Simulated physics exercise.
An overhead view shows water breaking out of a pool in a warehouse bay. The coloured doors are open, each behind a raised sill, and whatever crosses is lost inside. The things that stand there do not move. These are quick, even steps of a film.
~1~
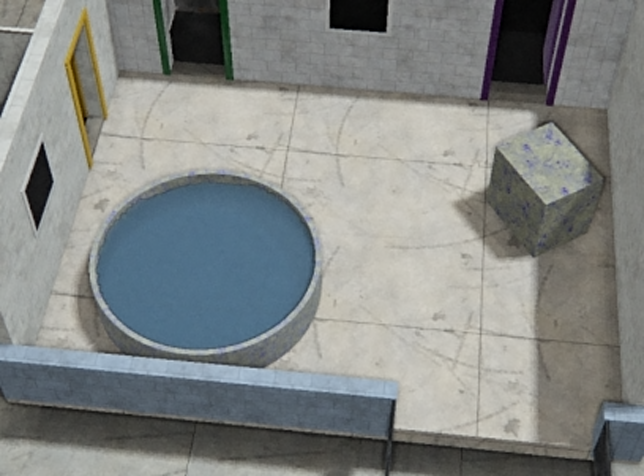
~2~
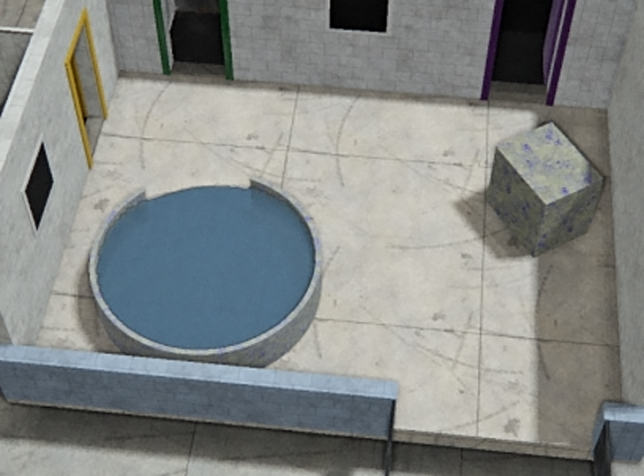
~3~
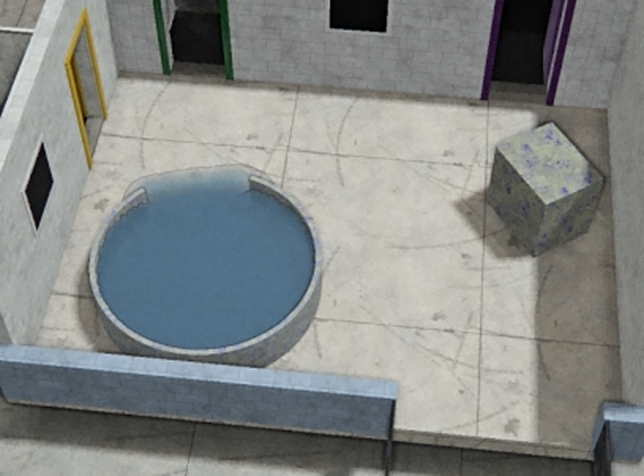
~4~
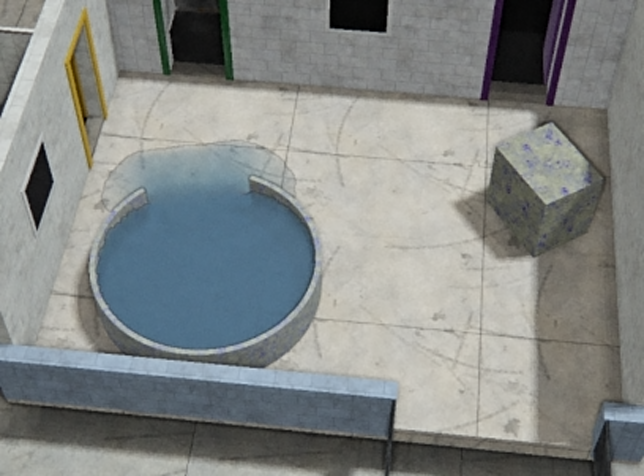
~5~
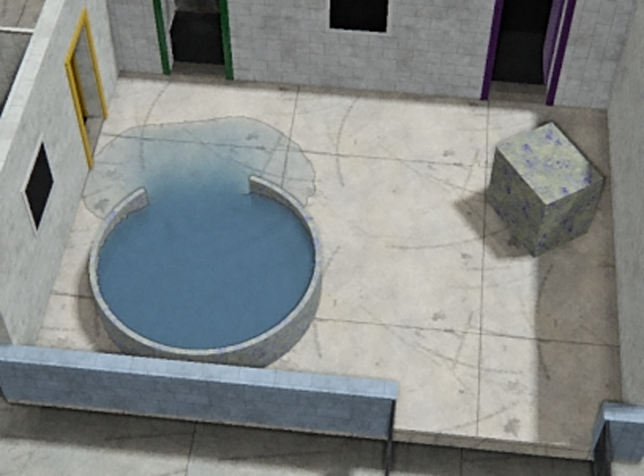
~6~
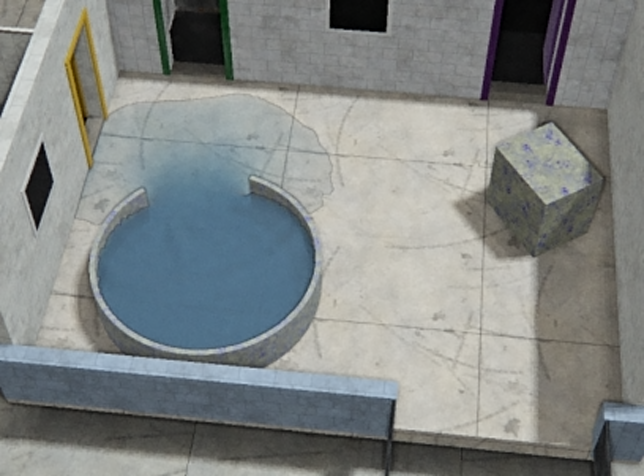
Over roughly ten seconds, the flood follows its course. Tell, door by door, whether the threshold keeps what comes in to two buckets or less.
Outcome: Yellow door: Above two buckets. Purple door: Up to two buckets. Green door: Above two buckets.
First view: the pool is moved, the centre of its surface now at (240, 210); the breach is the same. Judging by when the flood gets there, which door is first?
First: The green one.
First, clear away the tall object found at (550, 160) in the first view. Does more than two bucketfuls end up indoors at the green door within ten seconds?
Briefly, the green door gets past the limit.
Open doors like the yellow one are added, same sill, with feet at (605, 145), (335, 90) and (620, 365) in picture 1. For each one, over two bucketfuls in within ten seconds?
Taken in sequence, they go: Exceeded, exceeded, not exceeded.
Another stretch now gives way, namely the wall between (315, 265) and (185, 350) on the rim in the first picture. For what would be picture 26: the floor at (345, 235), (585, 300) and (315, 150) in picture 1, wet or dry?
Taken one by one: Unaffected, then sodden, then unaffected.
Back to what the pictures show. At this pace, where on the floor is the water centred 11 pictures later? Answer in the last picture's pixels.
I'd say near (205, 230).
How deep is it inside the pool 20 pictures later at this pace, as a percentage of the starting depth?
I'd put it at some 48 per cent.
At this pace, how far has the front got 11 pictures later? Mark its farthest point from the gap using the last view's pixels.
Estimated pixel: (434, 102).
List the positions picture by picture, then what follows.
The first picture shows the round pool at (206, 260) is whole and still.
In the second picture, water pours out on the round pool's far side and has run to a hidden place.
In the third picture, the front is at (133, 189), out from the gap on the round pool's far side.
In the fourth picture, water pours out on the round pool's far side and has run to (110, 184).
In the fifth picture, the front is at (124, 136), out from the gap on the round pool's far side.
In the sixth picture, the front is at (132, 108), out from the gap on the round pool's far side.
A moment on, water covers 25 % of the floor; the yellow door under two buckets in, the purple door not reached, the green door over two buckets in.
Next, water covers 25 % of the floor; the yellow door over two buckets in, the purple door not reached, the green door far over two buckets in.
Then, water covers 40 % of the floor; the yellow door far over two buckets in, the purple door wet at the sill, nothing in, the green door far over two buckets in.
Later, water covers 65 % of the floor; the yellow door far over two buckets in, the purple door wet at the sill, nothing in, the green door far over two buckets in.
In the end, water covers 95 % of the floor; the yellow door far over two buckets in, the purple door wet at the sill, nothing in, the green door far over two buckets in.
